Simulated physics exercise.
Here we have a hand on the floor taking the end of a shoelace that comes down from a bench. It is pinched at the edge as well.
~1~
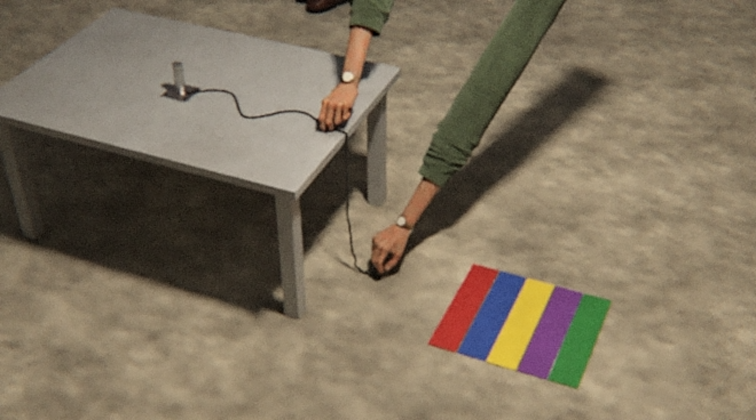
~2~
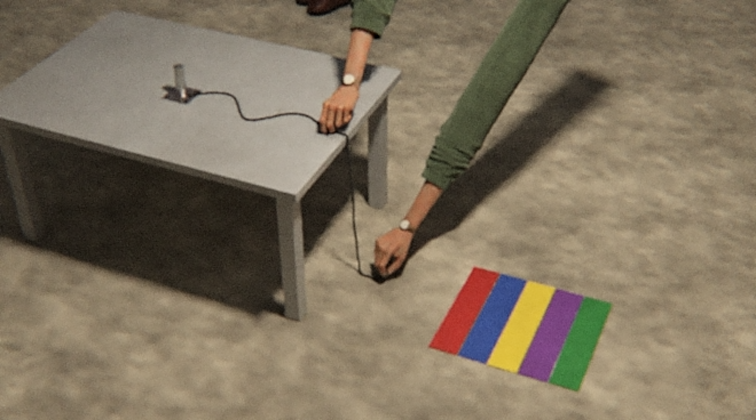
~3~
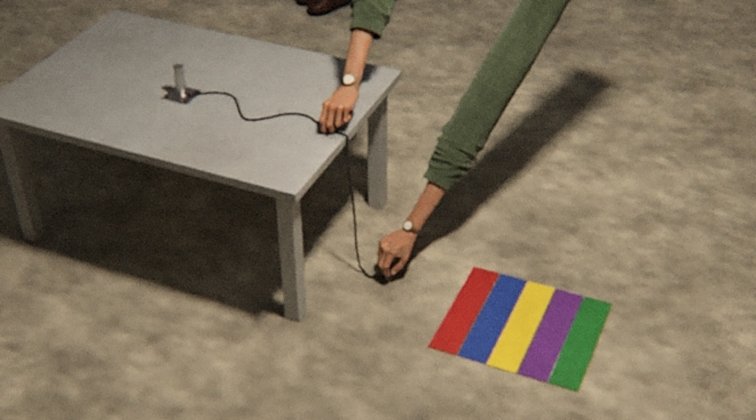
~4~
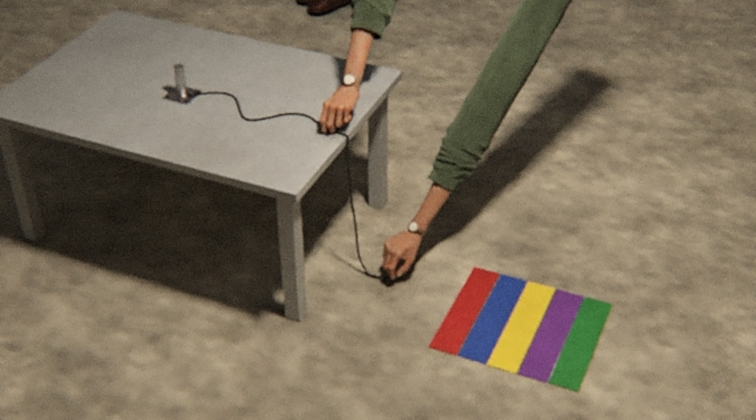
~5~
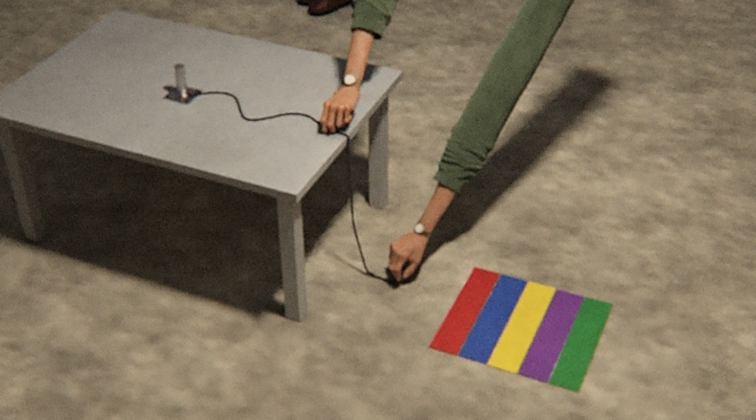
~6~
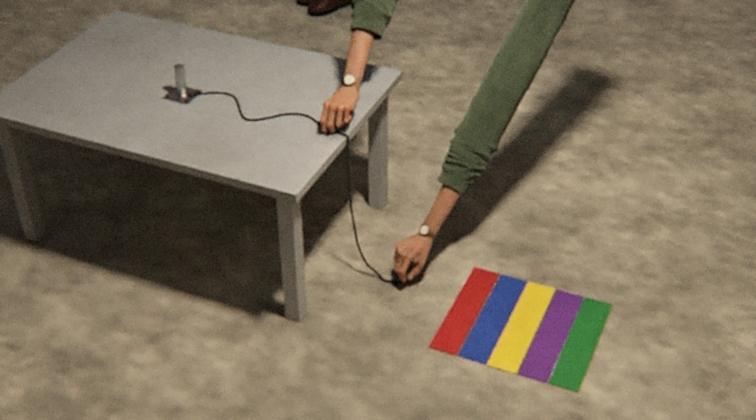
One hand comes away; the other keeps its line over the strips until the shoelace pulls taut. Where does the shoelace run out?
It halts on the yellow strip.
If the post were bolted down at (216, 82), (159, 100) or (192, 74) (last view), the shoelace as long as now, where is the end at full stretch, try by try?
Near (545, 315), (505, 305) and (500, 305).
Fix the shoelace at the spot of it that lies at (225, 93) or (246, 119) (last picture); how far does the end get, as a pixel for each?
Near (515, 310) and (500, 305).
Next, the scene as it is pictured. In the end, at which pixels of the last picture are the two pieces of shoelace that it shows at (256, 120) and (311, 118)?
They go to (281, 118) and to (334, 132).
Soon after, end near (470, 296); over red.
After that, end near (505, 306); over blue.
At the stop, end near (527, 312); over yellow. Over yellow.
